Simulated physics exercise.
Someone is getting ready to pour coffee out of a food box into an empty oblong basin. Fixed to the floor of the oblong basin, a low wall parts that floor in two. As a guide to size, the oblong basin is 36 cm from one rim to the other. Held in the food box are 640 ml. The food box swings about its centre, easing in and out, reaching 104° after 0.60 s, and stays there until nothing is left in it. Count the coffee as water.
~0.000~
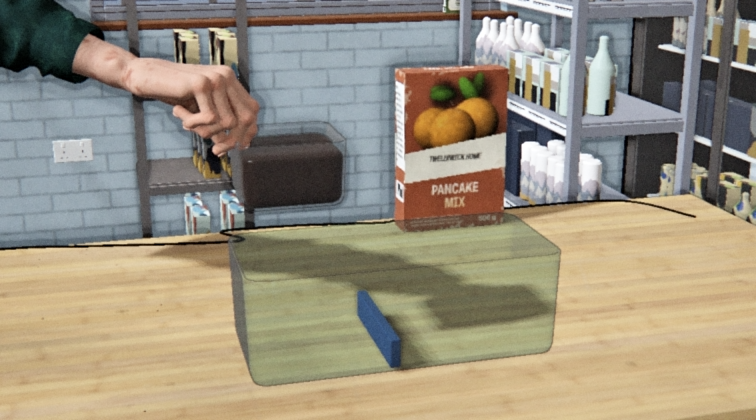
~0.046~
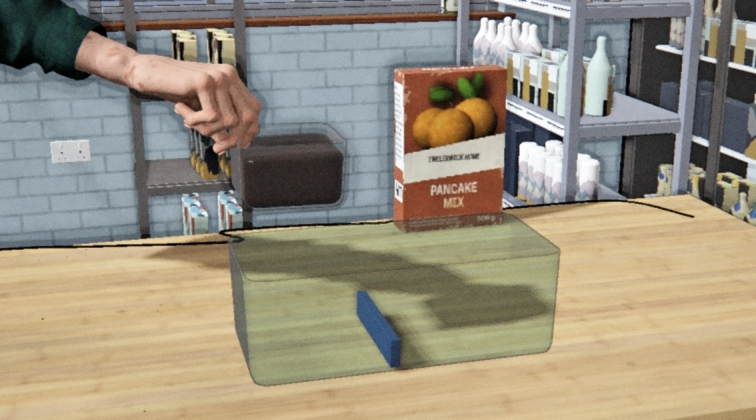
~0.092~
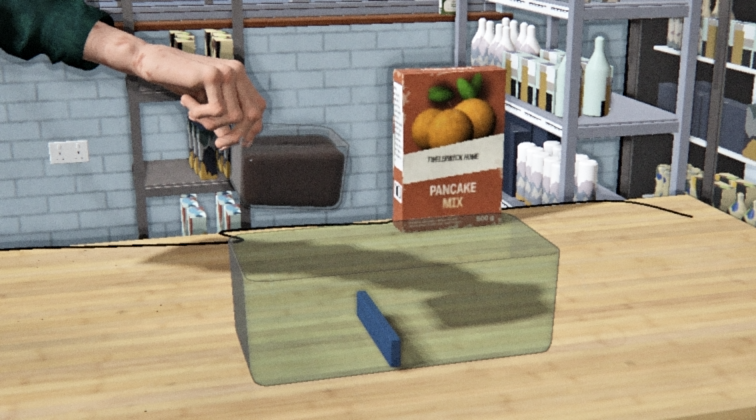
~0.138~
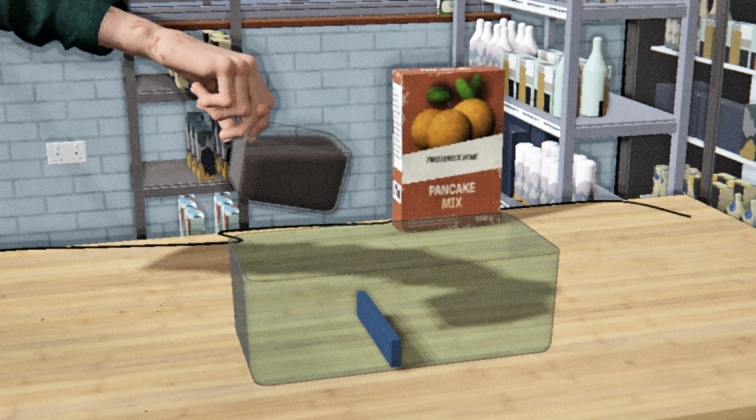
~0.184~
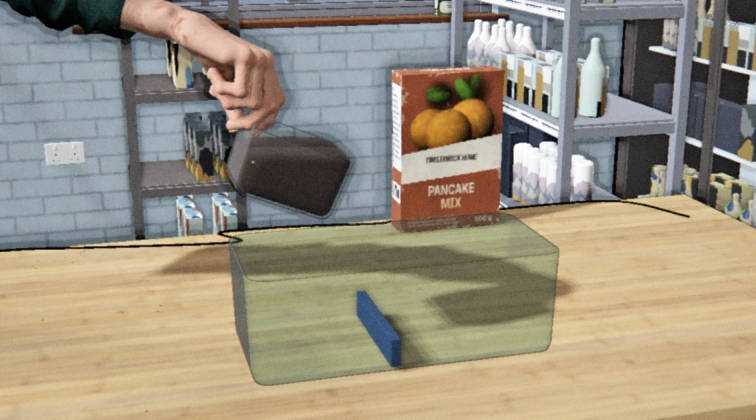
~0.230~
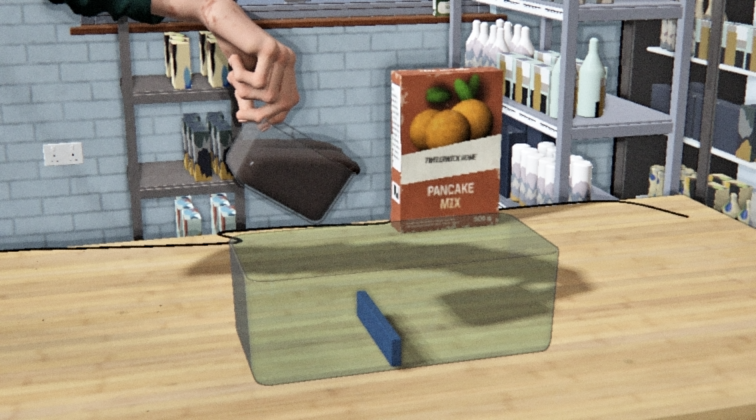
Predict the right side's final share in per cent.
The right side finishes with roughly 65 per cent.
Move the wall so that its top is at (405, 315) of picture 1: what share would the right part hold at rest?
With the wall placed like that, close to 25 per cent.
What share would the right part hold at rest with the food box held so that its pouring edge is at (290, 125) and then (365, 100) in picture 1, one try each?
10 per cent first, 90 per cent second.
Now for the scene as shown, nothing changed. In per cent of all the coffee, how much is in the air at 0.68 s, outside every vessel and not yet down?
I'd say some 4 per cent is in the air.
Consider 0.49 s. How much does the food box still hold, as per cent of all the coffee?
Close to 26 percent of the liquid remains at that time.
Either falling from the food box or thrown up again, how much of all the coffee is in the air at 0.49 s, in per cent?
32 %.
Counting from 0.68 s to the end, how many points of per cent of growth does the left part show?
It comes to some 10 per cent.
After 0.49 s the tilt is 96° and 27 per cent is still to pour, 6 is left of the wall and 34 right of it.
After 0.68 s the tilt is 104° and 6 per cent is still to pour, 25 is left of the wall and 65 right of it.
After 0.88 s the tilt is 104° and 0 per cent is still to pour, 33 is left of the wall and 64 right of it.
After 1.10 s the tilt is 104° and 0 per cent is still to pour, 34 is left of the wall and 65 right of it.
In the end 34 per cent lies left of the wall, 65 right of it and 1 outside.
